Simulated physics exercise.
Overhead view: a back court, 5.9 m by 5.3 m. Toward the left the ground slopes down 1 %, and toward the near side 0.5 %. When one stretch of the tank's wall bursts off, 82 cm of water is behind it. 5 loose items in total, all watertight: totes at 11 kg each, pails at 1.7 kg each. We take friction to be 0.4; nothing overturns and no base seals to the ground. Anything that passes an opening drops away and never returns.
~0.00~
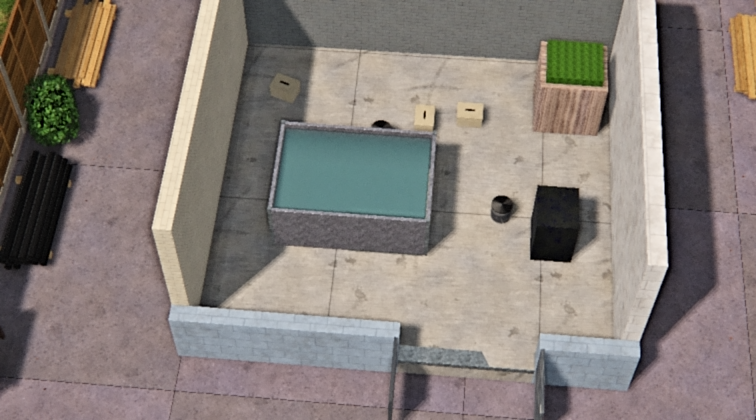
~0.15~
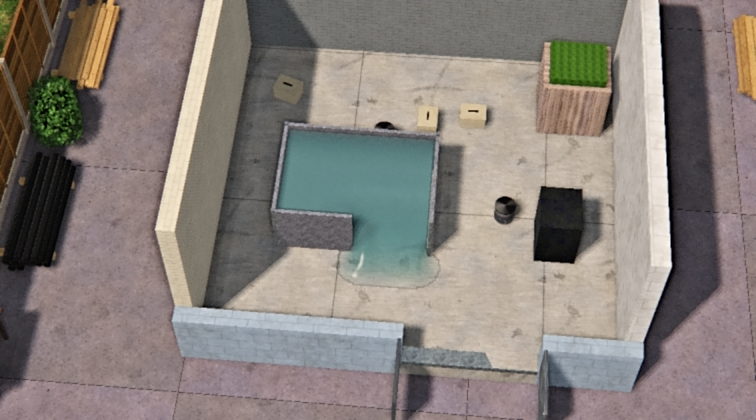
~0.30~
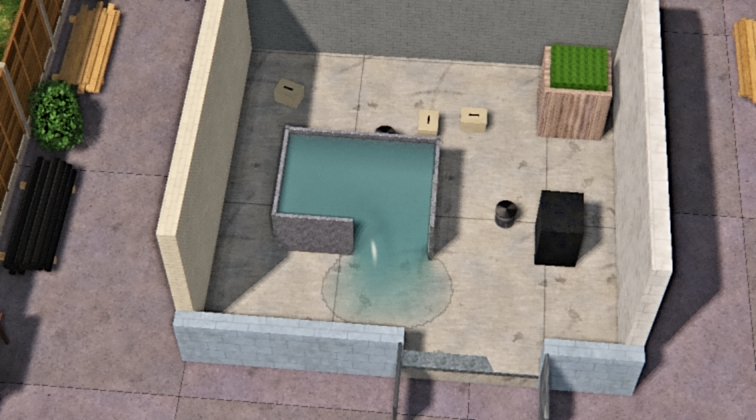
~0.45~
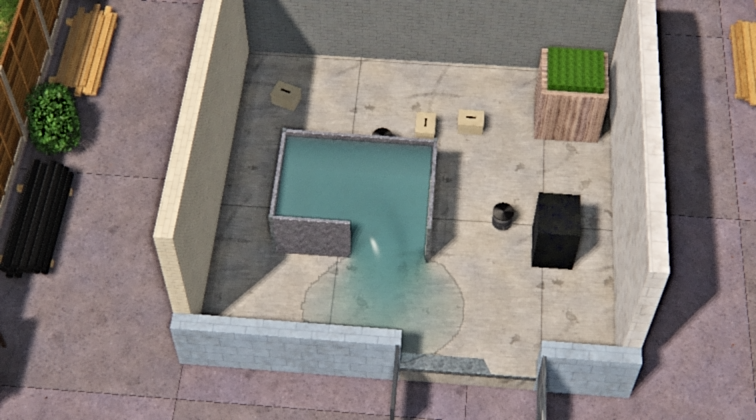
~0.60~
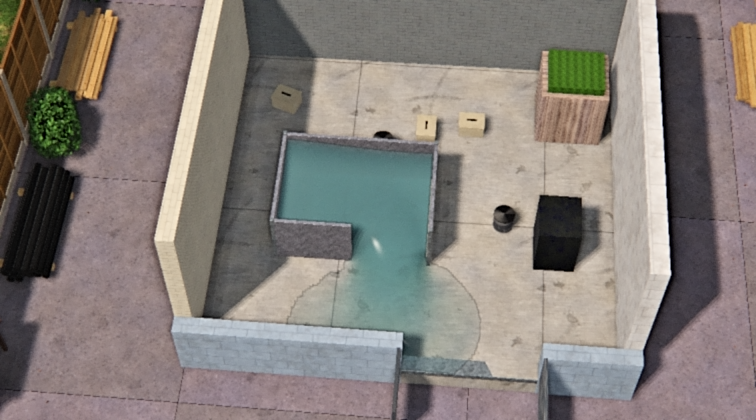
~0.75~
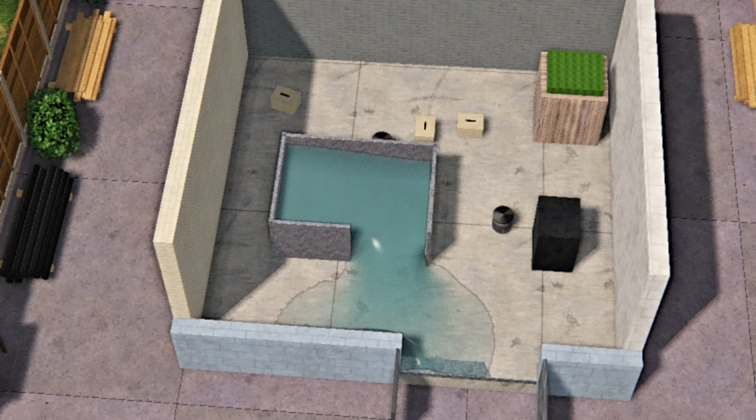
Large stone tank losing a stretch of its near wall, teal water pouring out and spreading across the paved court floor.
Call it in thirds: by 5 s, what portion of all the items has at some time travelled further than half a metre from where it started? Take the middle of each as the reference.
The portion is less than a third.
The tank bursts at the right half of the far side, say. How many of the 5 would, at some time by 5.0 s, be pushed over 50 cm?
5.
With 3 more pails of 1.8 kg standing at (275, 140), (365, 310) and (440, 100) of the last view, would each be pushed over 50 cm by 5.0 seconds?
Reading them off in order: Clears the mark, clears the mark, not beyond.
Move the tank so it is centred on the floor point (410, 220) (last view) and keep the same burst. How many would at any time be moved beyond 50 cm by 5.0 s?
Count: 0.
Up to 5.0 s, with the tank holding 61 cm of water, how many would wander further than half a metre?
Under that setup the answer is 0.
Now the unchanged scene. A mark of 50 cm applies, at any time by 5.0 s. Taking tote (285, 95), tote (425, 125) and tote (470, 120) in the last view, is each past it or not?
Listed in sequence: Higher; lower; lower for the last.
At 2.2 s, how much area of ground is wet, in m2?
My estimate is roughly 13 m2.
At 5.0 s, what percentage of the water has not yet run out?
I'd say some 60 percent hasn't gone yet.
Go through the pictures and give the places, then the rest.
In the first picture, a tote at (285, 83), on the bottom; a pail at (502, 204), on the bottom; 3.3 m2 under water; 0 of 5 have shifted.
In the second picture, a tote at (288, 84), on the bottom; a pail at (506, 205), on the bottom; 4.1 m2 under water; 0 of 5 have shifted.
In the third picture, a tote at (289, 89), on the bottom; a pail at (507, 209), on the bottom; water covers 5.1 m2; 0 of 5 have shifted.
In the fourth picture, a tote at (286, 91) rests on the ground; a pail at (504, 211) rests on the ground; 6.3 m2 under water; 0 of 5 have shifted.
In the fifth picture, a tote at (286, 94) rests on the ground; a pail at (505, 214), on the bottom; 7.0 m2 under water; 0 of 5 have shifted.
In the sixth picture, a tote at (285, 95), on the bottom; a pail at (504, 214) rests on the ground; water covers 7.3 m2; 0 of 5 have shifted.
After 1.1 s 0 of 5 are over 50 cm from their spots; 0 afloat.
After 2.2 s 0 of 5 are over 50 cm from their spots; 0 afloat.
After 3.5 s 0 of 5 are over 50 cm from their spots; 0 afloat.
After 5.0 s 1 of 5 are over 50 cm from their spots, and 1 have been at some point; 0 afloat.
